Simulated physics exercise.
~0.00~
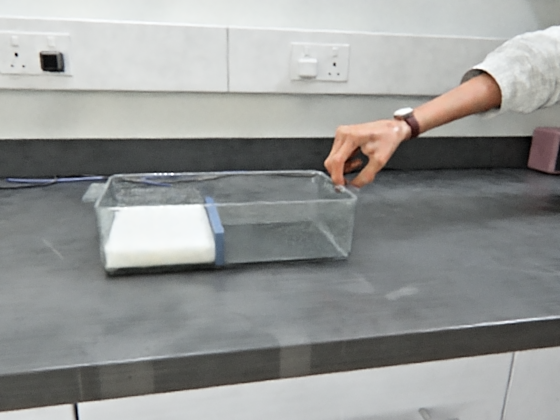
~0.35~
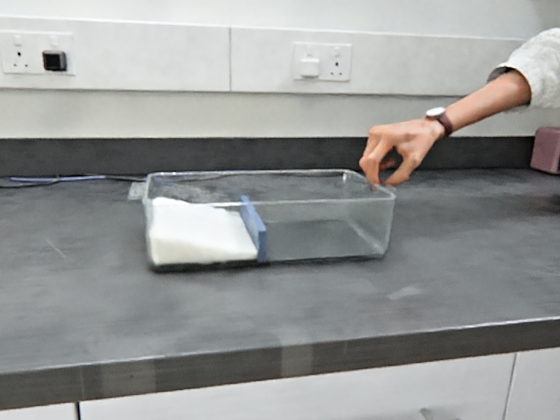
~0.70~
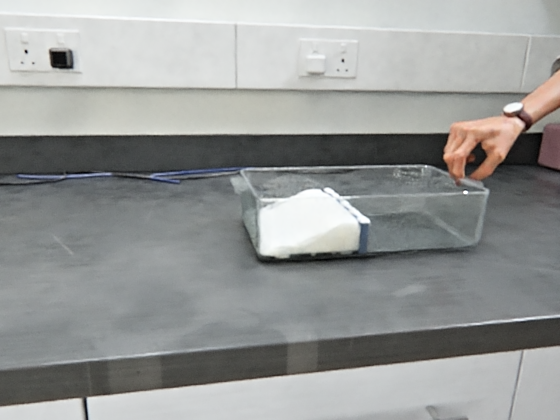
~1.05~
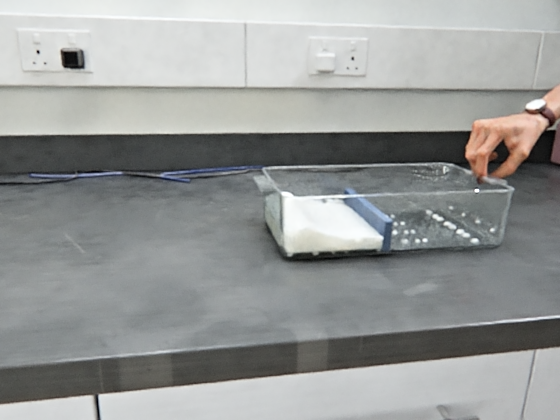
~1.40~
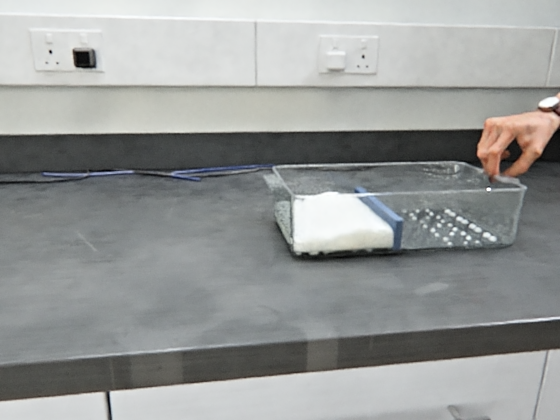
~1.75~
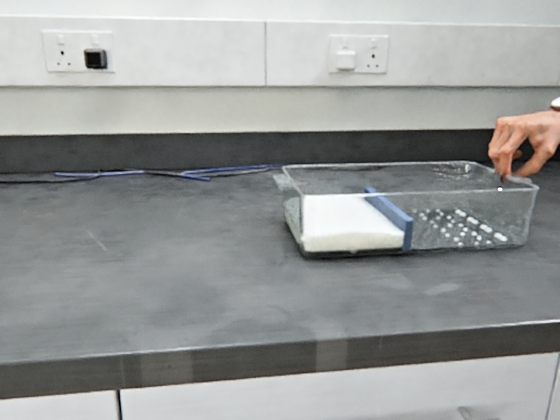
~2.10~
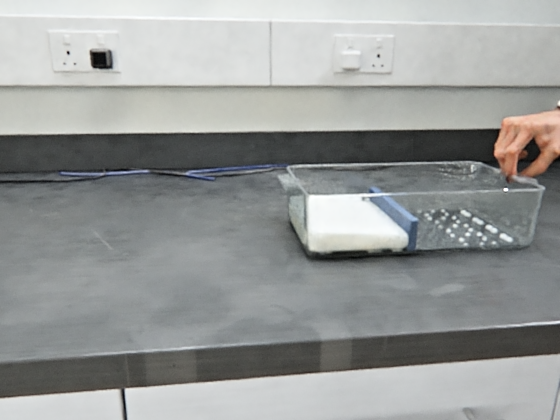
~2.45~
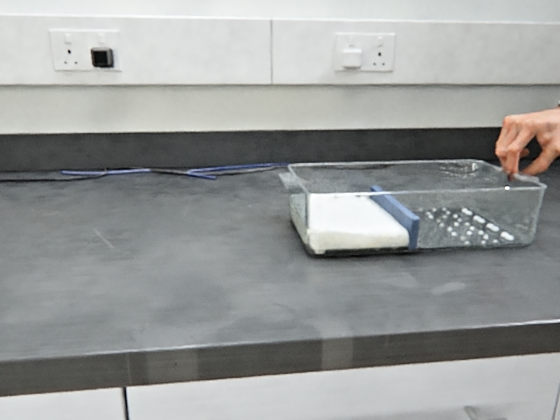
A clear two-part food box with milk on its left side was slid right along a dark counter by a hand, the milk sloshing until a little crossed the blue divider, and it stopped with white drops scattered across the right side.
